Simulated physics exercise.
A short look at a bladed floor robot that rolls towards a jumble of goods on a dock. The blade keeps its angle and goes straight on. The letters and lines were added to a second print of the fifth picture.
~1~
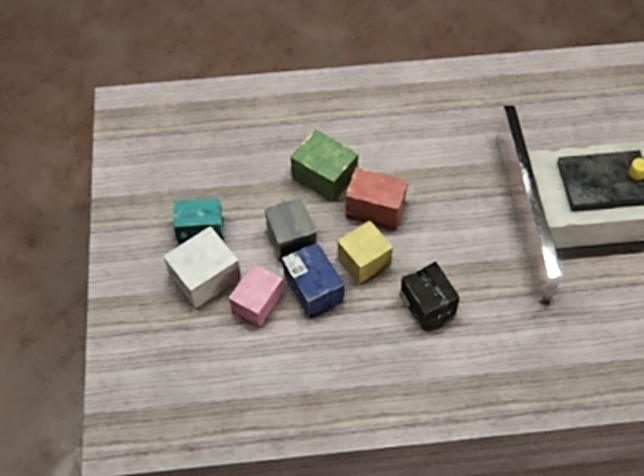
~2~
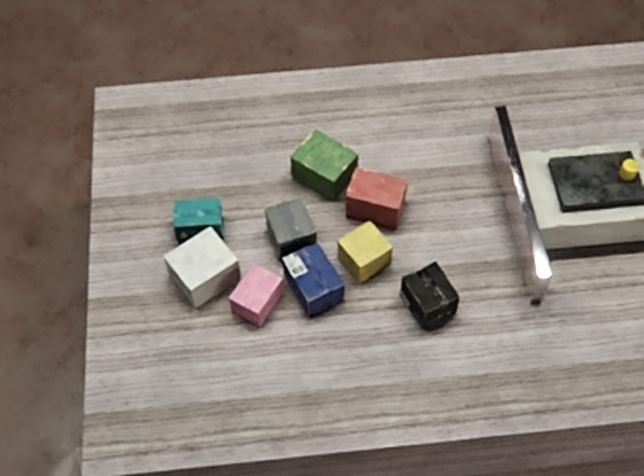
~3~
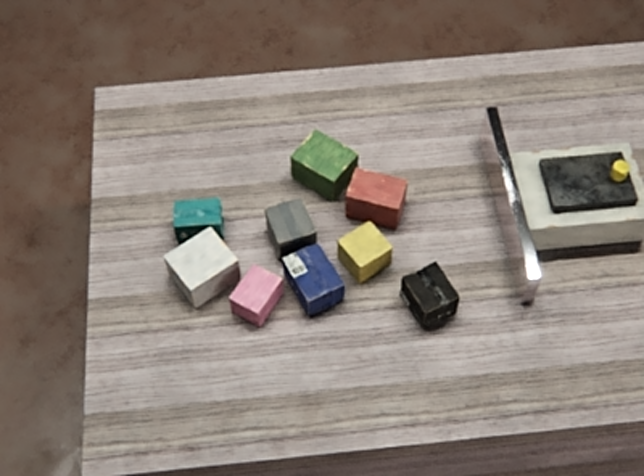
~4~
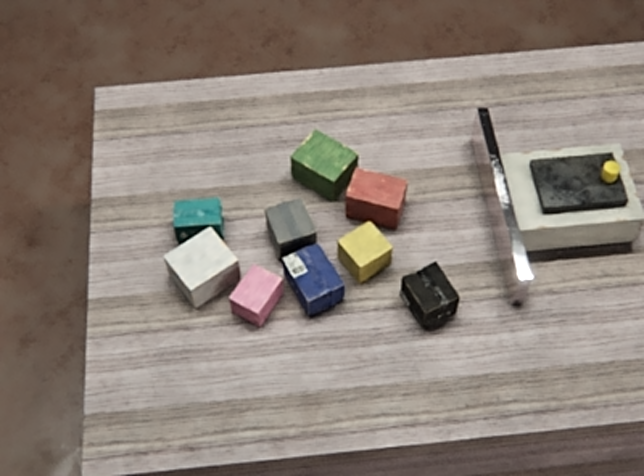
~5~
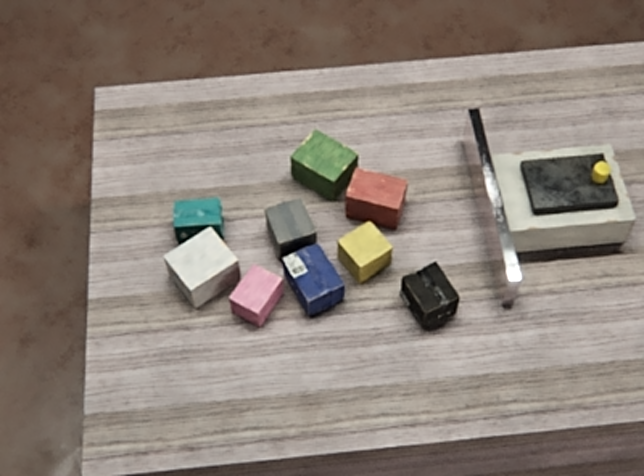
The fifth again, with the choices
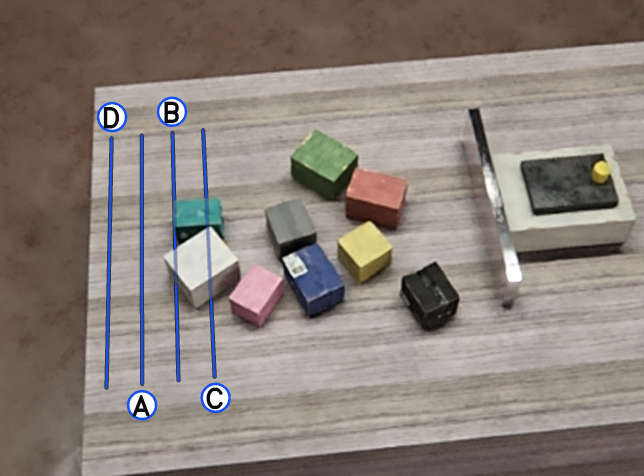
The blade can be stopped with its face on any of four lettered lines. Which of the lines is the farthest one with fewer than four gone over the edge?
Up to line B.
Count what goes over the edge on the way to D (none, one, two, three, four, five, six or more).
Six or more.
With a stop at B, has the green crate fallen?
By then, no.
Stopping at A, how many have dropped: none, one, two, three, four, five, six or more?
In all, five.
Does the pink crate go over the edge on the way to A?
Yes.
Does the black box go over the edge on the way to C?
No.
On the marked copy, A at (142, 249); B at (175, 246); C at (208, 243); D at (109, 252).
Following B. Soon after the start, robot (450, 193); black box (365, 300); yellow crate (352, 251).
Later, robot (335, 203); white crate (141, 271); turquoise box (143, 226).
In the end, robot (245, 212); white crate over the edge; turquoise box over the edge; three fallen.
As for the rest, A drops five; C is within the limit but short; D drops nine.
